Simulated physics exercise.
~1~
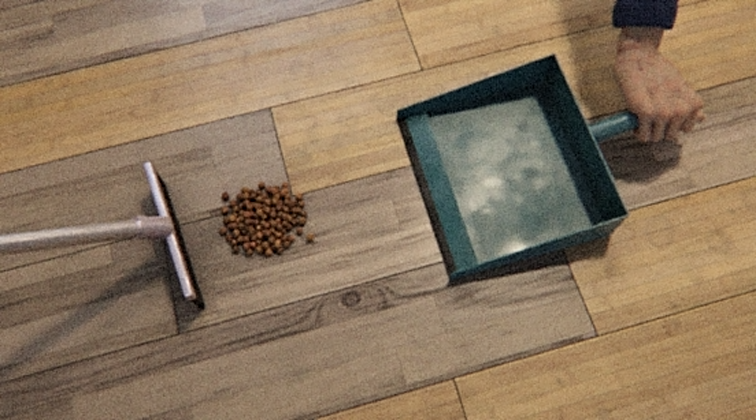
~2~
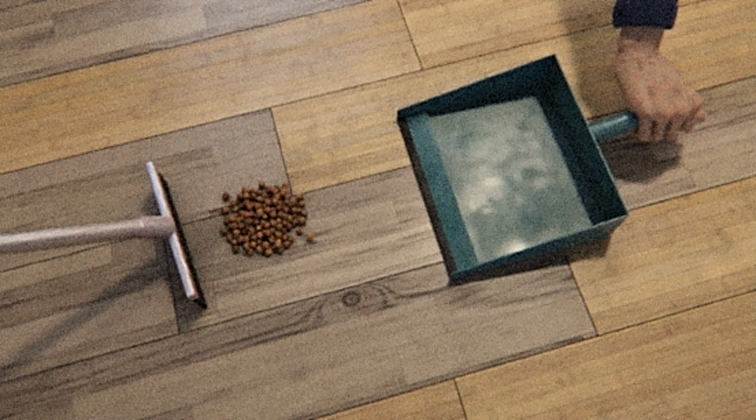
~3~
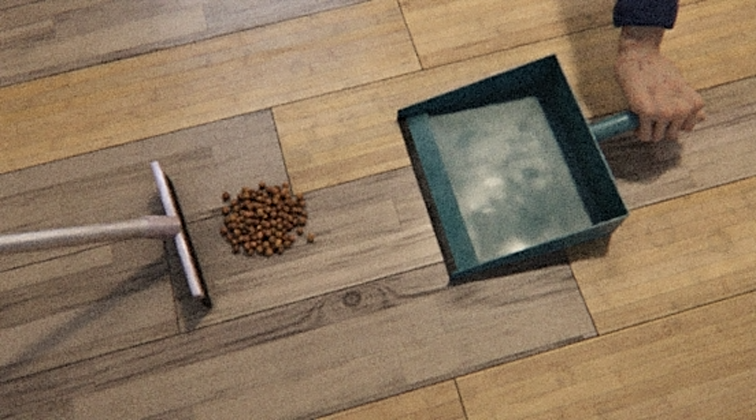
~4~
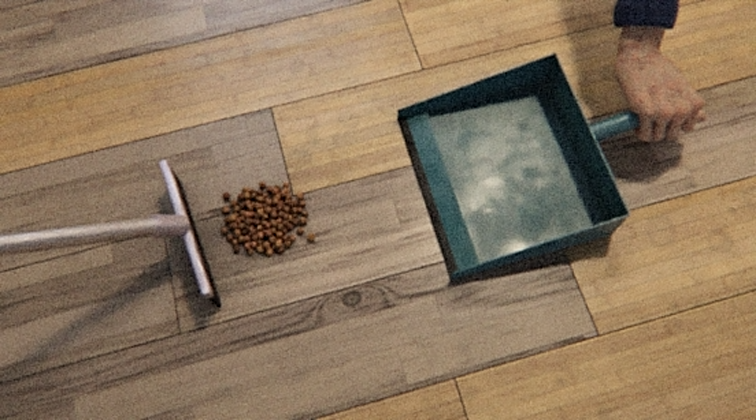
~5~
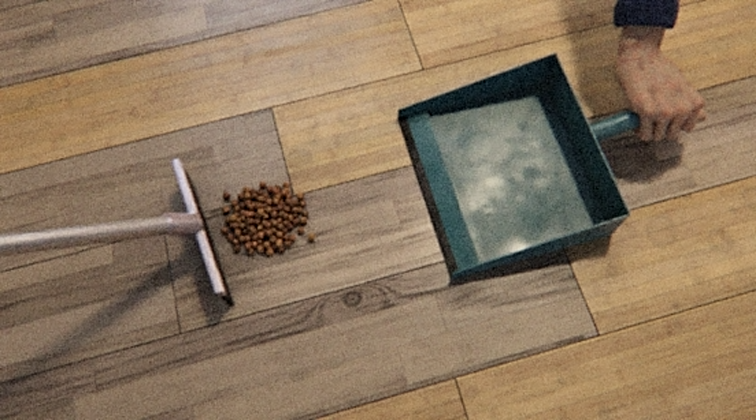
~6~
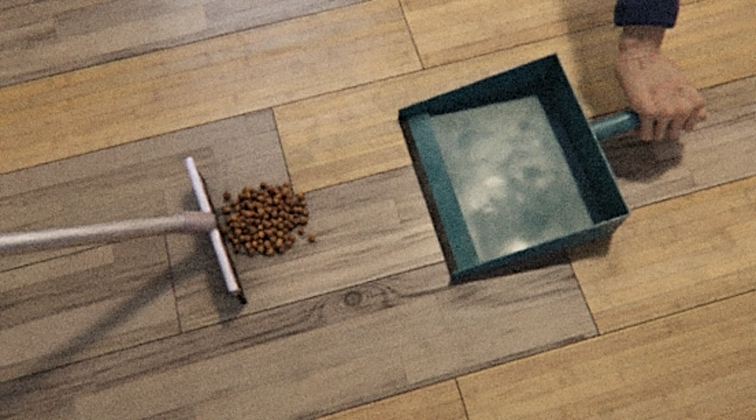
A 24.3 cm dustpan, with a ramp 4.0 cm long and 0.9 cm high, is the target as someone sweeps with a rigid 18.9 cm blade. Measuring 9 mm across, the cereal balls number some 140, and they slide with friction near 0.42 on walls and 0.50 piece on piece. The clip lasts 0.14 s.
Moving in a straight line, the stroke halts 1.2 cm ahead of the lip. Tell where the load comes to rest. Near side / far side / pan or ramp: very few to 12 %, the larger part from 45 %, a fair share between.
Near side: Very few; far side: Very few; pan: A fair share.
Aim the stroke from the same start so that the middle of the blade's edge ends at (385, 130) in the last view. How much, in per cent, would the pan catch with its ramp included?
About 40 %.
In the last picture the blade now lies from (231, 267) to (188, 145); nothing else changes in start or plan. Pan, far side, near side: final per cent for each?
The pan gets 25, the far side 30 and the near side 0.
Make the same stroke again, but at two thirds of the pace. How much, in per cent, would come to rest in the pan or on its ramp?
Then around 25 per cent.
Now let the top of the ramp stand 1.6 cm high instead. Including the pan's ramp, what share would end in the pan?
Close to 25 per cent then.
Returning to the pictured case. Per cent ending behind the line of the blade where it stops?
15 %.
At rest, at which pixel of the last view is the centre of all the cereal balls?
When it all comes to rest, the middle is near (417, 184).
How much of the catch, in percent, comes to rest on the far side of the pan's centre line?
Estimate: Close to 40 %.
Then, 0.21 s after the last picture, middle of the blade 15 cm from the lip; 0 % over the lip, far side 0 %, near side 0 %.
Then, 0.36 s after the last picture, middle of the blade 7 cm from the lip; 0 % over the lip, far side 5 %, near side 0 %.
Then, 0.62 s after the last picture, middle of the blade 2 cm from the lip; 35 % over the lip, far side 5 %, near side 0 %.
In the end, near side 0 %, far side 5 %, pan 30 %, in front of the lip or behind the blade 65 %.
